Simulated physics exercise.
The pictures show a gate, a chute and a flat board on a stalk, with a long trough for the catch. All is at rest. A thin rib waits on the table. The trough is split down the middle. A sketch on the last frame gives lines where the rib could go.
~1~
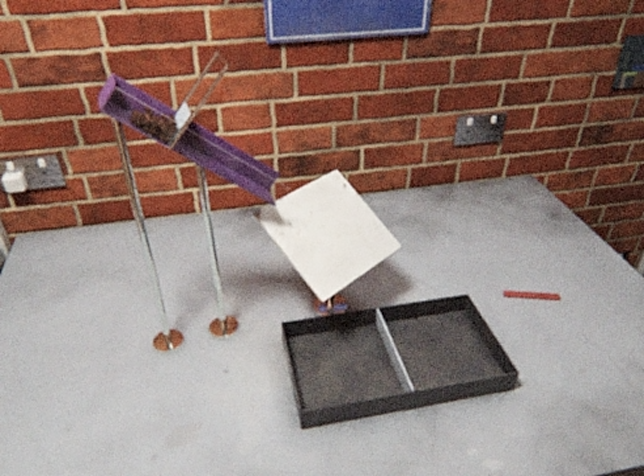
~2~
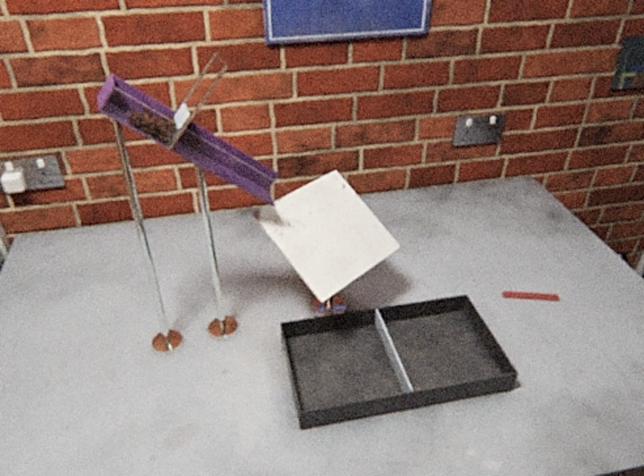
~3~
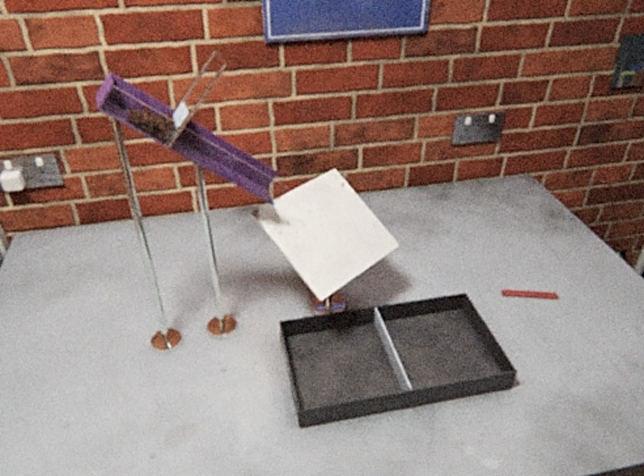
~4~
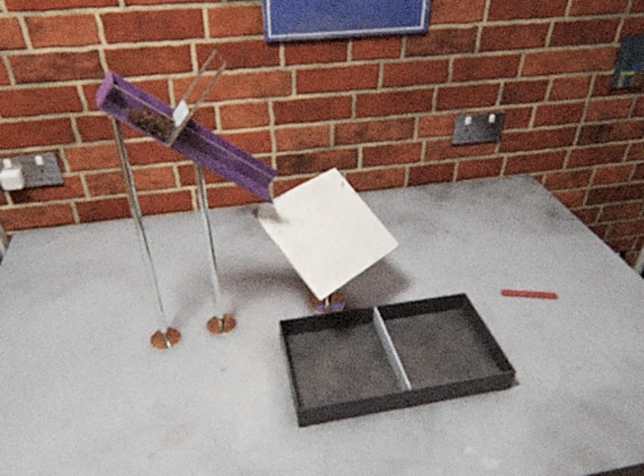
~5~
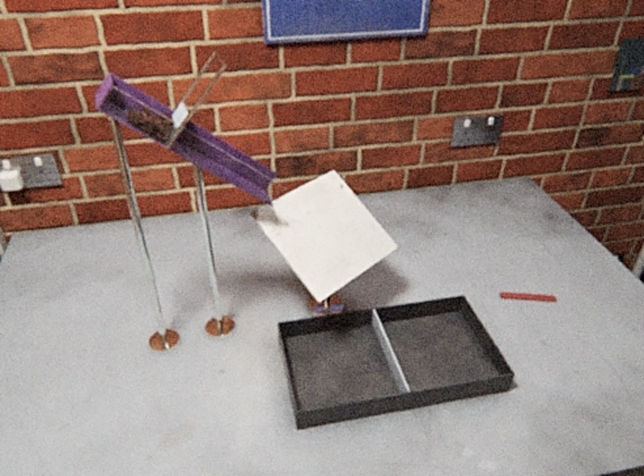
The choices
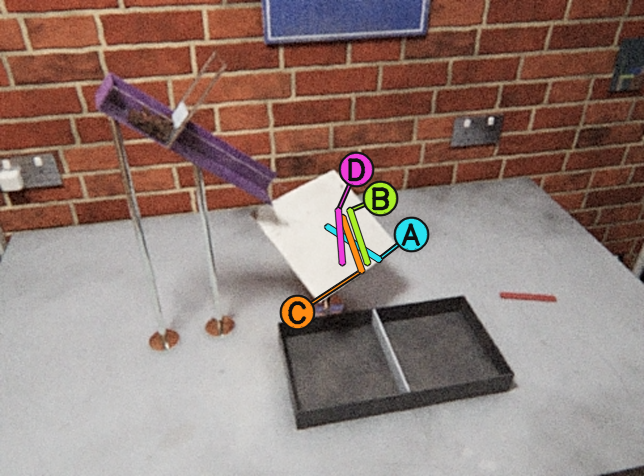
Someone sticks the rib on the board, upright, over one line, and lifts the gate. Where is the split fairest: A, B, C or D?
Use line B.
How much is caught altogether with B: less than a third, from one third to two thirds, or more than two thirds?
More than two thirds.
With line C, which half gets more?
Left.
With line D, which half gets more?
Left.
On the marked copy, line A from (327, 227) to (379, 259); line B from (350, 210) to (367, 262); line C from (342, 217) to (361, 270); line D from (338, 210) to (342, 262).
For line A, of what is caught, a small part in the left half, nearly all in the right.
For line B, of what is caught, about half in the left half, about half in the right.
For line C, of what is caught, most in the left half, a small part in the right.
For line D, of what is caught, nearly all in the left half, a small part in the right.
